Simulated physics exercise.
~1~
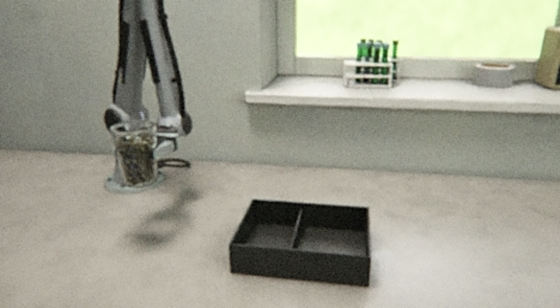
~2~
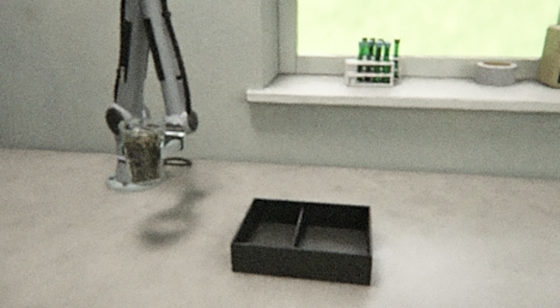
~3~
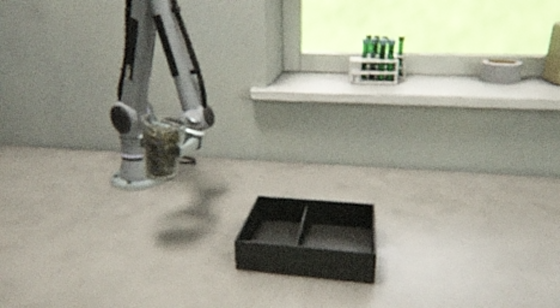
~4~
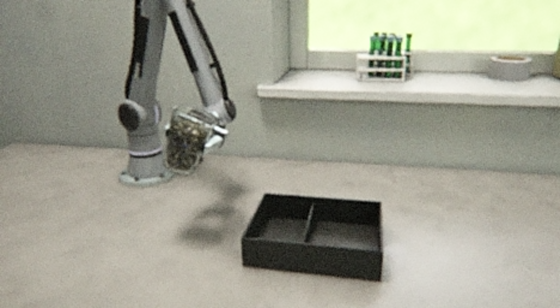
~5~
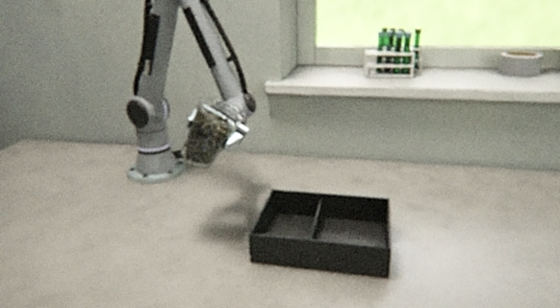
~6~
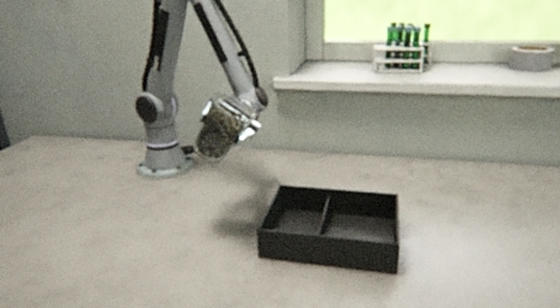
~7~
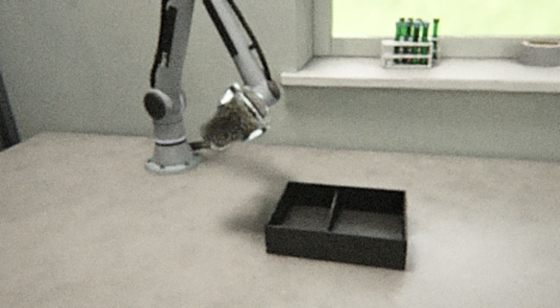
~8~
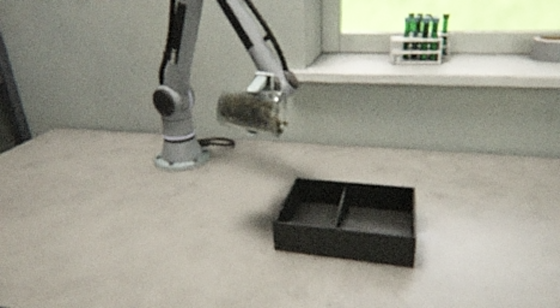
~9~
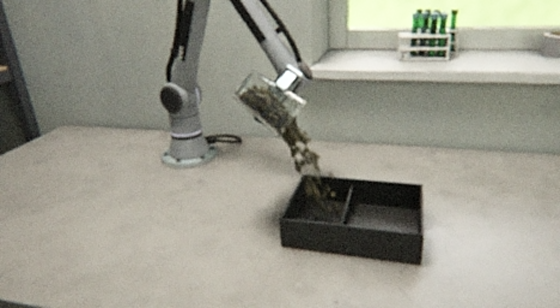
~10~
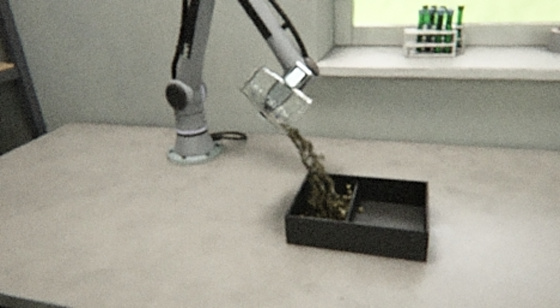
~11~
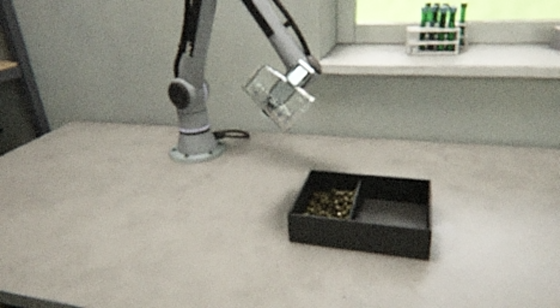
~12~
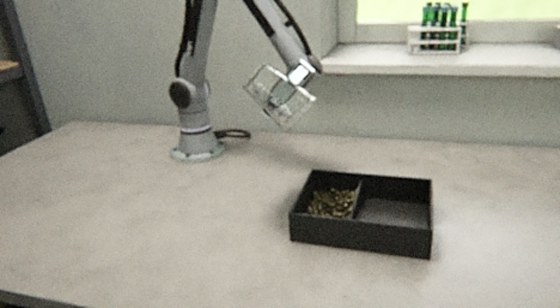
A grey robot arm holds a clear cup full of small brownish pieces at the left of a pale table, seen from the front and slightly above. A black open box with a dividing wall sits on the table to its right, below a window sill holding a white rack of green tubes. The arm carries the cup rightward, tilting it more and more while the view pans slightly left. The cup tips past its side, and the pieces stream into the box's left compartment. The emptied cup stays upside down as the pieces settle in a heap there, the right compartment looking almost empty.
